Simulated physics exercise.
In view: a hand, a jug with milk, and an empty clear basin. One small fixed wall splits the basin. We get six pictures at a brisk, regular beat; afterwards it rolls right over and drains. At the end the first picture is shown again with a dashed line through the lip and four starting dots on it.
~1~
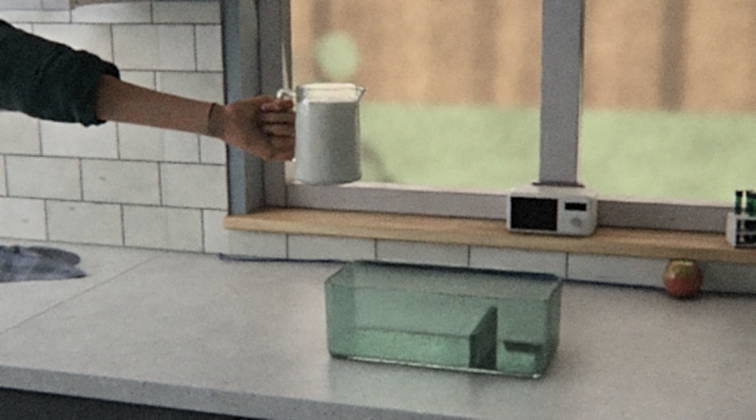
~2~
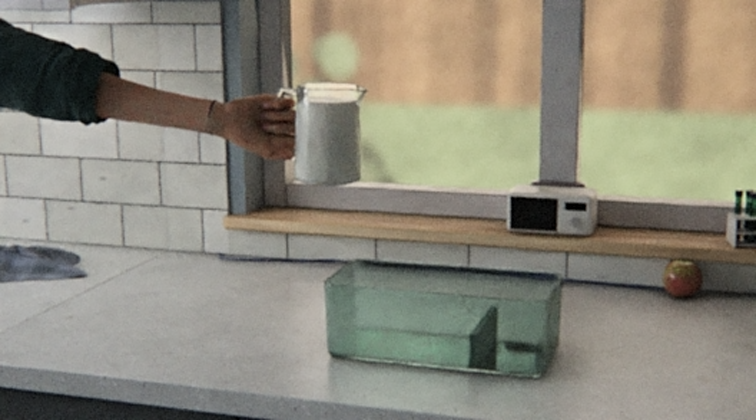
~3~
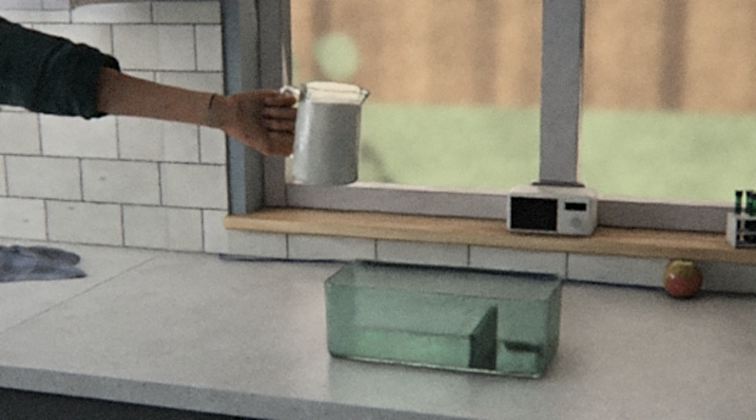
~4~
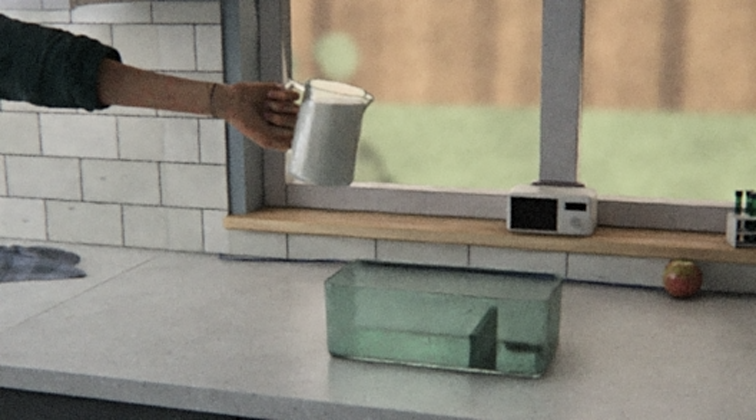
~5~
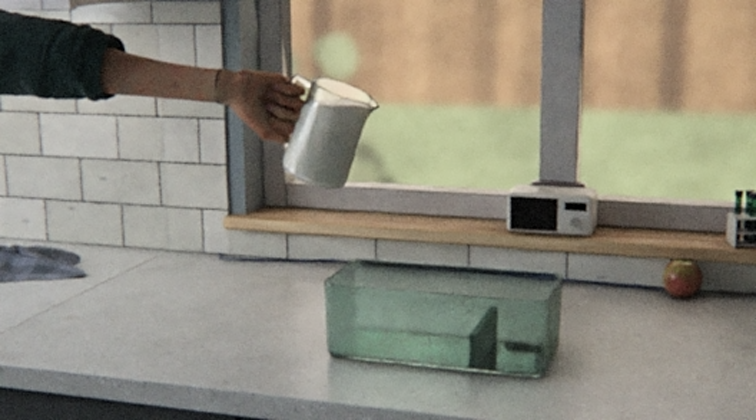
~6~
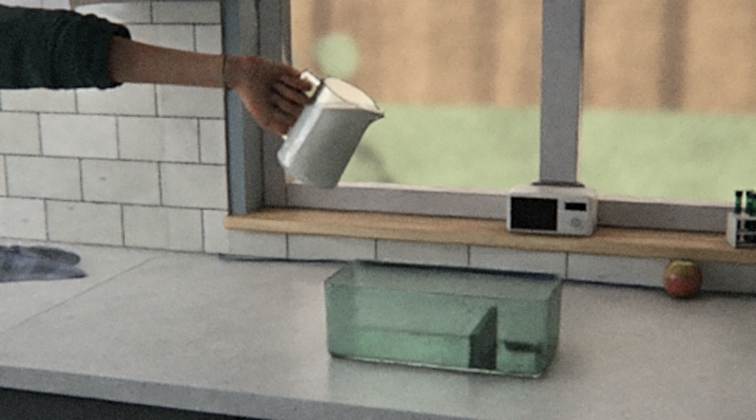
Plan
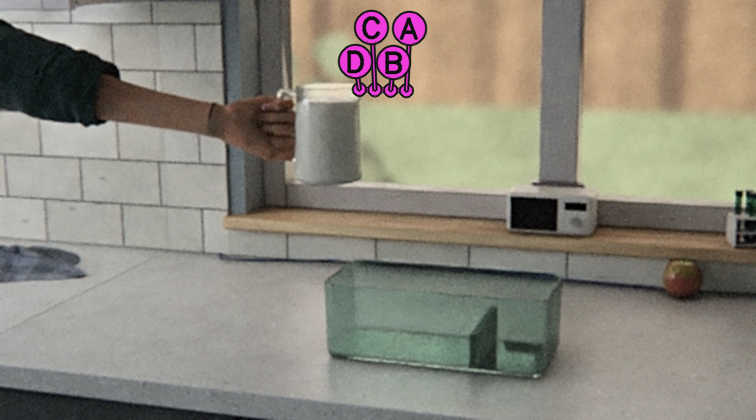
A hand held a white jug of milk upright above the counter, up and to the left of a clear greenish basin, then gradually tilted it to the right, with nothing coming out.
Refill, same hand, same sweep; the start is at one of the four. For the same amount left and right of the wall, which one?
The answer is spot A.
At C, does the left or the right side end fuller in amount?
The left one.
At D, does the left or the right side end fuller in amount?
The left one.
On the marked copy, A at (406, 90); B at (390, 90); C at (374, 89); D at (359, 89).
With A, about 46 % ends left of the wall and 51 % right of it; 3 % is lost outside.
With B, about 90 % ends left of the wall and 3 % right of it; 7 % is lost outside.
With C, about 90 % ends left of the wall and 4 % right of it; 6 % is lost outside.
With D, about 92 % ends left of the wall and 4 % right of it; 3 % is lost outside.
